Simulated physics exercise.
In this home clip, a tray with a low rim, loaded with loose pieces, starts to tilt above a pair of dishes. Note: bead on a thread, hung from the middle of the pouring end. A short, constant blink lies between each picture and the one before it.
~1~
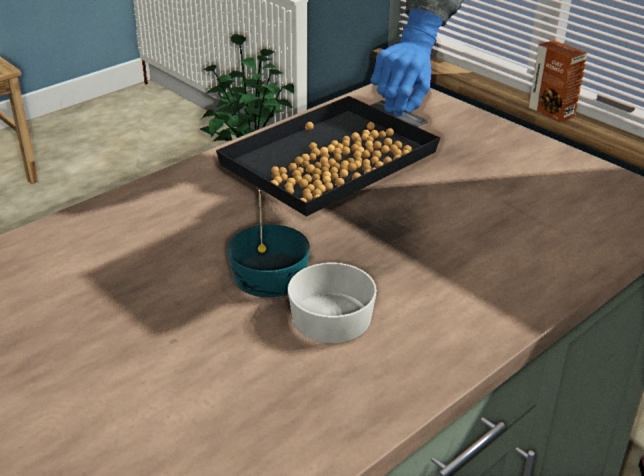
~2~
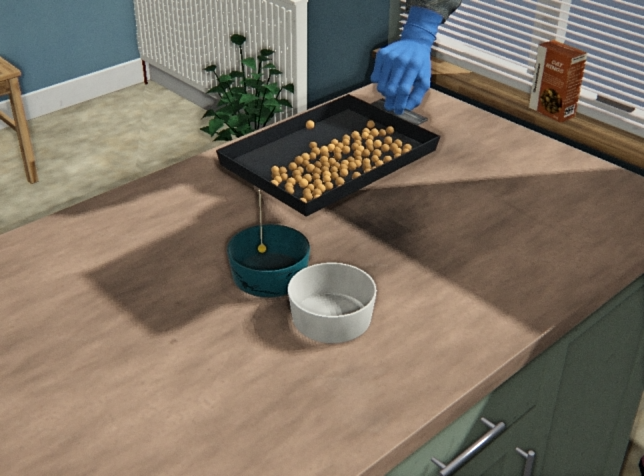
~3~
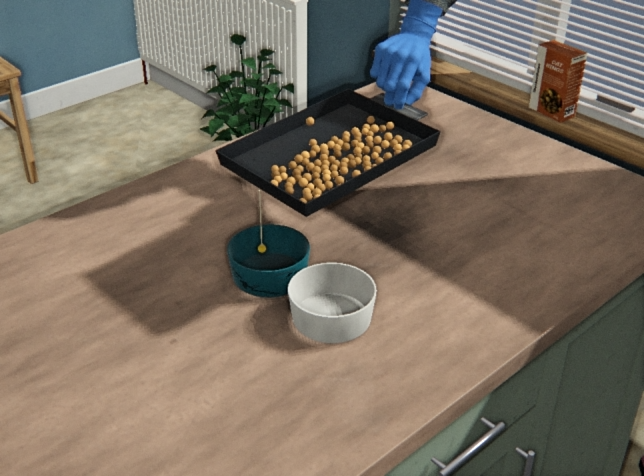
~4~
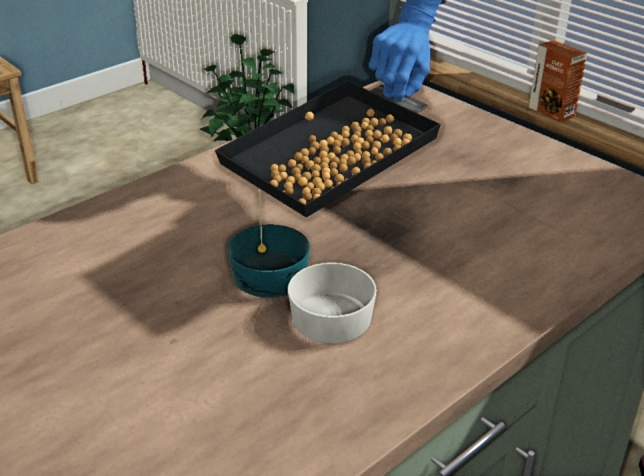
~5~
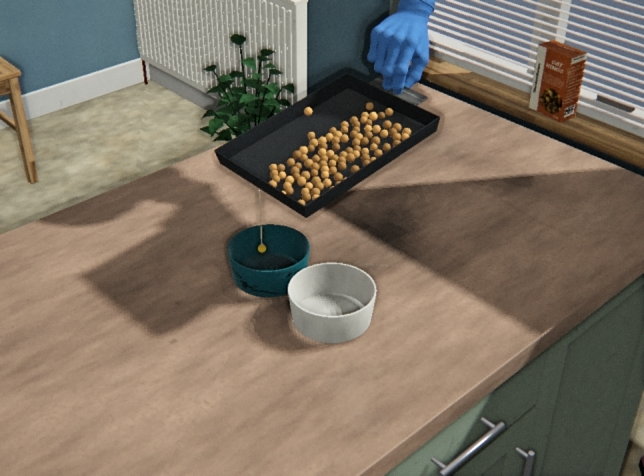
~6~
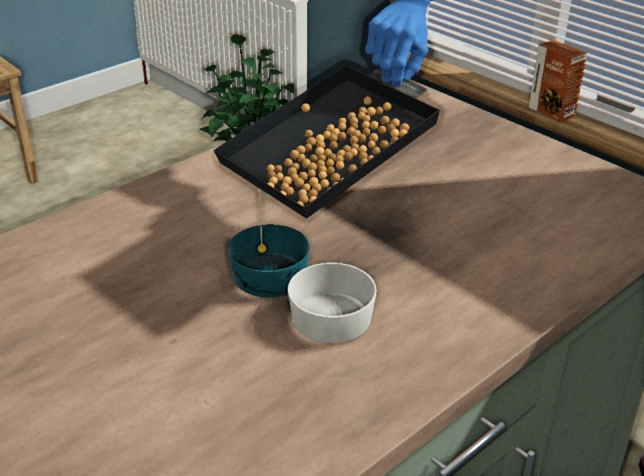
A dark tray loaded with small round wooden beads sits level above a teal dish and a white dish, a blue-gloved hand at its far end. The hand then rises slightly, lifting that end so the tray tilts gently toward its near right corner, and the beads begin to shift across it.
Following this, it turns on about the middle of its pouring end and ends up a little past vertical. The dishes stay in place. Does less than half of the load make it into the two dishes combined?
Yes - less than half does.
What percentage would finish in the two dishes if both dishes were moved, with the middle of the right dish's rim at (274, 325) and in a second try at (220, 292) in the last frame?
Roughly 60% the first time and 40% the second time.
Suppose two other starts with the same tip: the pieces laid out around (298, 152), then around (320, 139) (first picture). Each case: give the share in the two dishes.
You'd get near 0 percent first and near 10 percent next.
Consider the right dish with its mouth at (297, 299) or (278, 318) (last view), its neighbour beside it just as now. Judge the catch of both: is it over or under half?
So that's a greater portion the first time round, a greater portion the second.
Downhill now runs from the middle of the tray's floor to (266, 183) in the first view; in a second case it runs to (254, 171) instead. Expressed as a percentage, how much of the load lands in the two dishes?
Well, 0 percent for one and then 0 percent for the other.
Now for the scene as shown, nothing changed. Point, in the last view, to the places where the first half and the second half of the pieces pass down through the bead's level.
Early half (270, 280), late half (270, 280).
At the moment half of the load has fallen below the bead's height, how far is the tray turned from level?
Close to 95° of tilt at that moment.
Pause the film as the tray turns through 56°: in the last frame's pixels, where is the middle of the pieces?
Around (286, 178).
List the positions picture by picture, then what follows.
Corners of the pouring end (220, 150) and (306, 201), level; middle of the load (336, 167), round wooden beads; left dish (238, 275); right dish (300, 320); bead on its thread (262, 249), in the first picture.
Corners of the pouring end (220, 150) and (306, 201), level; middle of the load (336, 166), in the second picture.
Corners of the pouring end (219, 150) and (306, 202), tipped barely, lowest at the right corner; middle of the load (336, 164), in the third picture.
Corners of the pouring end (219, 150) and (305, 203), tipped a little, lowest at the right corner; middle of the load (336, 161), in the fourth picture.
Corners of the pouring end (218, 150) and (305, 204), tipped a little, lowest at the right corner; middle of the load (335, 159), in the fifth picture.
Corners of the pouring end (217, 150) and (304, 205), tipped a little, lowest at the right corner; middle of the load (341, 154), almost all on the move; left dish (238, 275); right dish (300, 320), in the sixth picture.
Just after the last frame, tray tipped steeply; every one on the tray.
A moment on, tray tipped right over; roughly a quarter on the tray; just a few in the right dish; roughly half outside both; roughly a quarter in the air.
Further on, tray tipped past a quarter turn; about a tenth in the right dish; almost all outside both.
When it is over, tray tipped past a quarter turn; about a tenth in the right dish; not one in the left dish; almost all outside both.
